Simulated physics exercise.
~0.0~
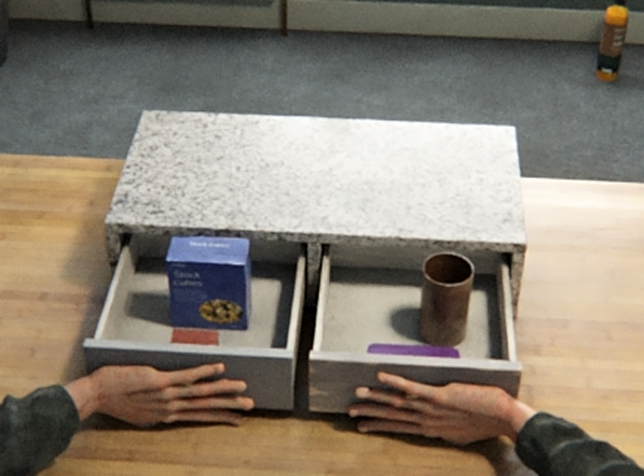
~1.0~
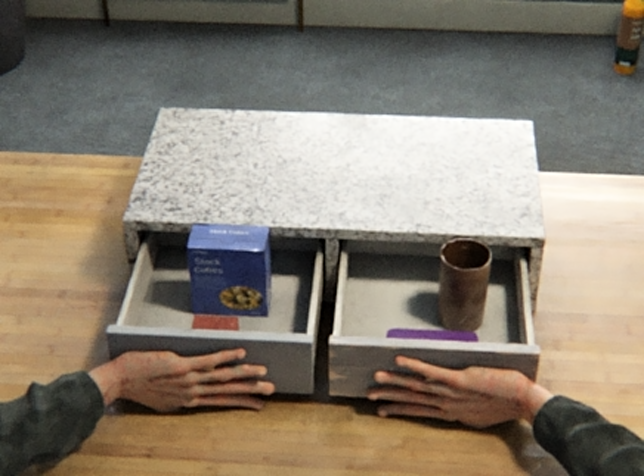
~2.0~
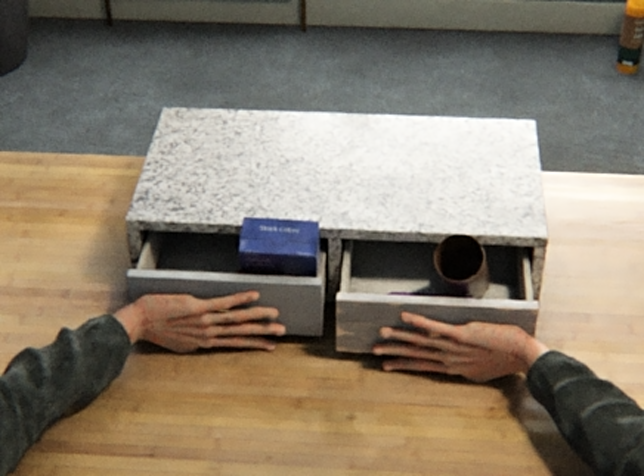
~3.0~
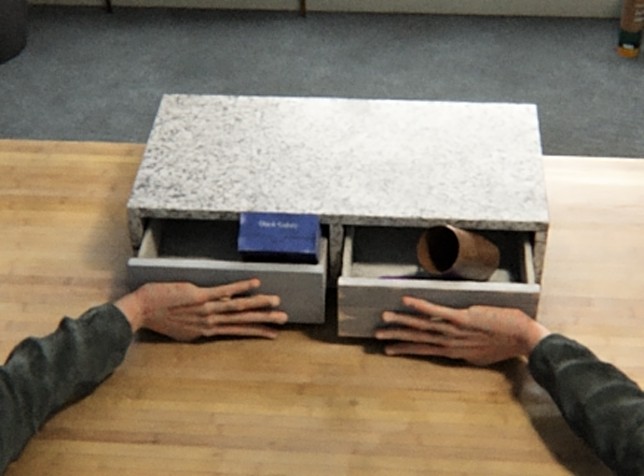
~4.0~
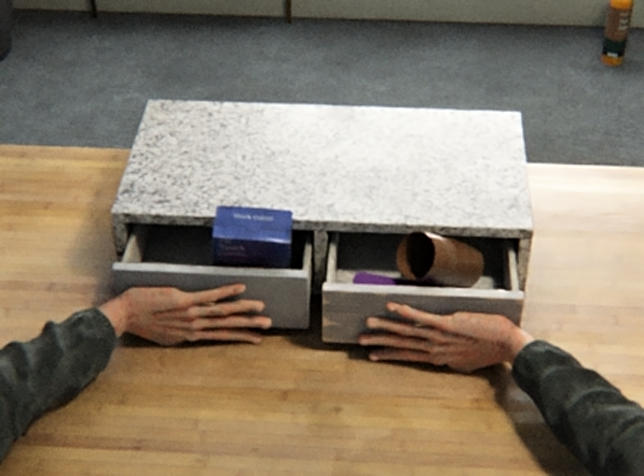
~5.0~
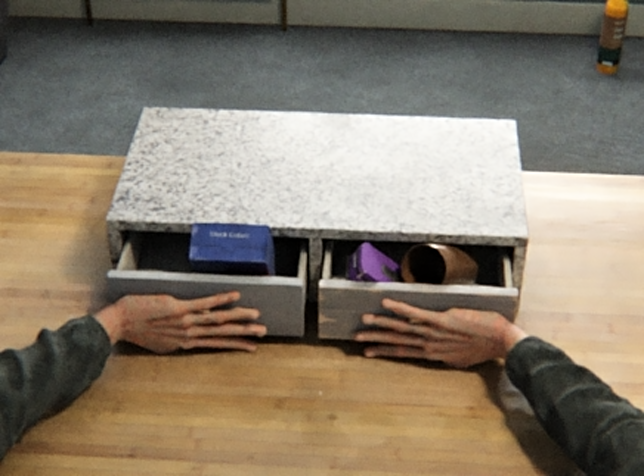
Two hands pushing side-by-side drawers inward beneath a speckled chest, the blue packet leaning, brown cup tipping, and both drawers jamming ajar.
